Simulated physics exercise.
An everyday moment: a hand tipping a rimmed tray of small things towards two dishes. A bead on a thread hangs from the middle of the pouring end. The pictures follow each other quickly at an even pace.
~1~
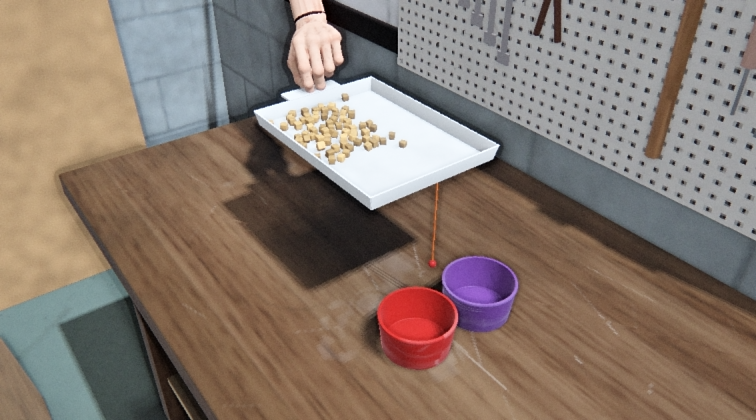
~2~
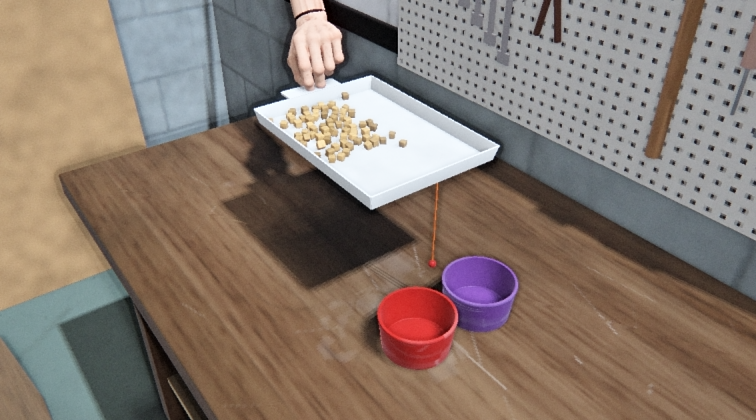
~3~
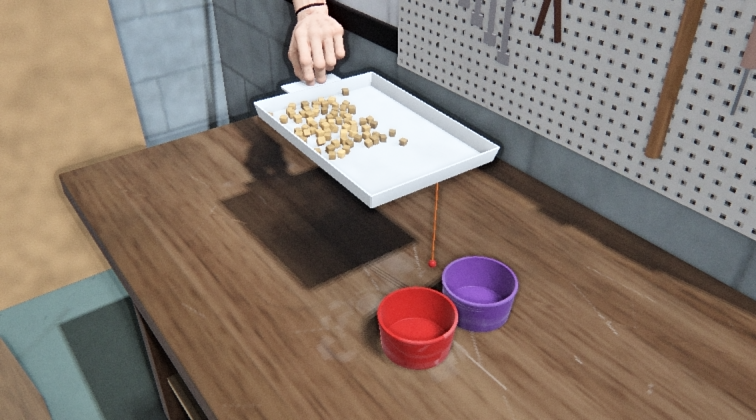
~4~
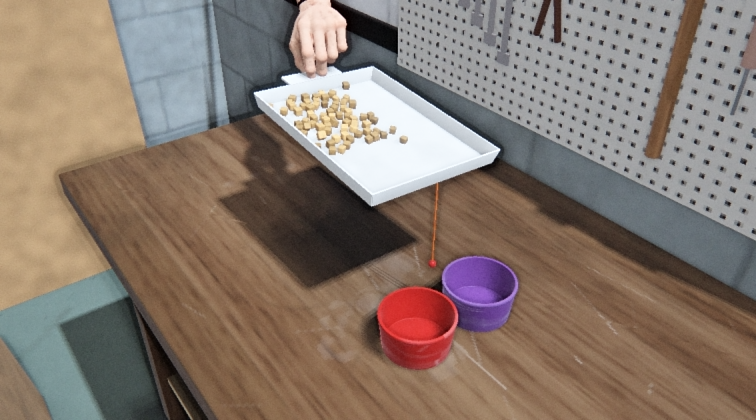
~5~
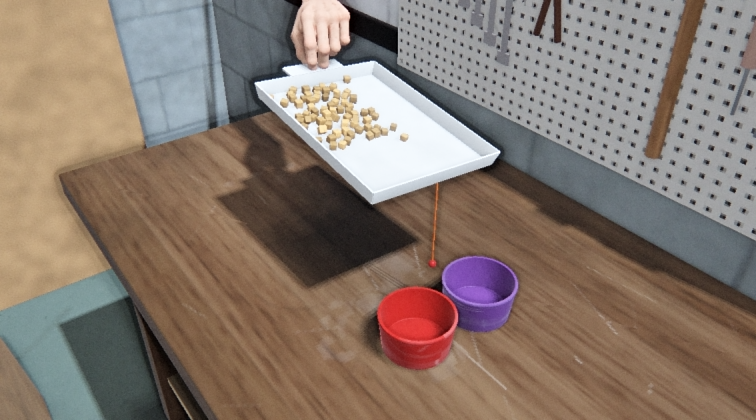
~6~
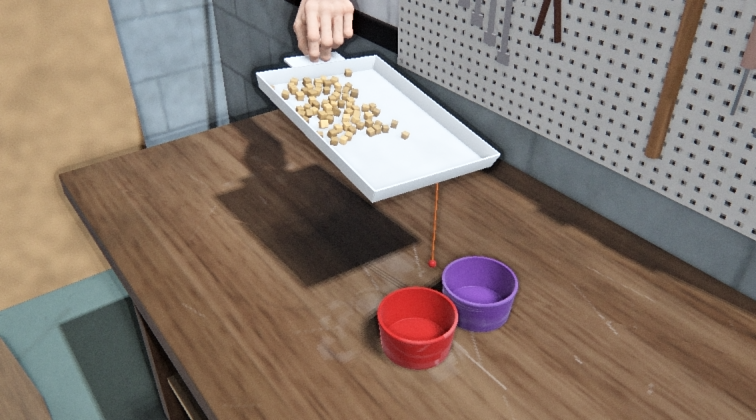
A hand slowly raised the back of a white tray of small wooden cubes, tilting it slightly towards its right front corner, while the red and purple dishes on the wooden bench stayed still.
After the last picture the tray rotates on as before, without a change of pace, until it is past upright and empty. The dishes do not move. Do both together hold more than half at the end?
Together they catch less than half.
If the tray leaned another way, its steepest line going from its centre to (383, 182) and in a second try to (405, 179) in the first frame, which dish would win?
In turn: The left one; the left-hand dish.
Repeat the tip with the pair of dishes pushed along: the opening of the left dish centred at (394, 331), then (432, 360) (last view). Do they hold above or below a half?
The first try: Under half. The second: Less than half.
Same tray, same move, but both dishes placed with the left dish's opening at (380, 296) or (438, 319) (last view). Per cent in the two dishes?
First some 10, then 0 per cent.
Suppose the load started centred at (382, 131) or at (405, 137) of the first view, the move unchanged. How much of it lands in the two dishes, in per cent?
In turn 30 and 20 in a hundred.
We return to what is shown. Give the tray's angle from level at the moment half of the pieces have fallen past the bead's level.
Around 110° of tilt.
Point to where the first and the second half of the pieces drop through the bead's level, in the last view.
The first part at (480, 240); the rest at (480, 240).
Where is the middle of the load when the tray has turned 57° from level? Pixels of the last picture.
Around (462, 155).
Soon, tray tipped steeply; nearly all on the tray; a stray few in the right dish; a small part outside both; a stray few in the air.
A while on, tray tipped right over; most on the tray; a small part in the right dish; a small part outside both.
Towards the end, tray tipped past a quarter turn; a small part in the right dish; most outside both.
Finally, tray tipped past a quarter turn; none in the left dish; a small part in the right dish; most outside both.
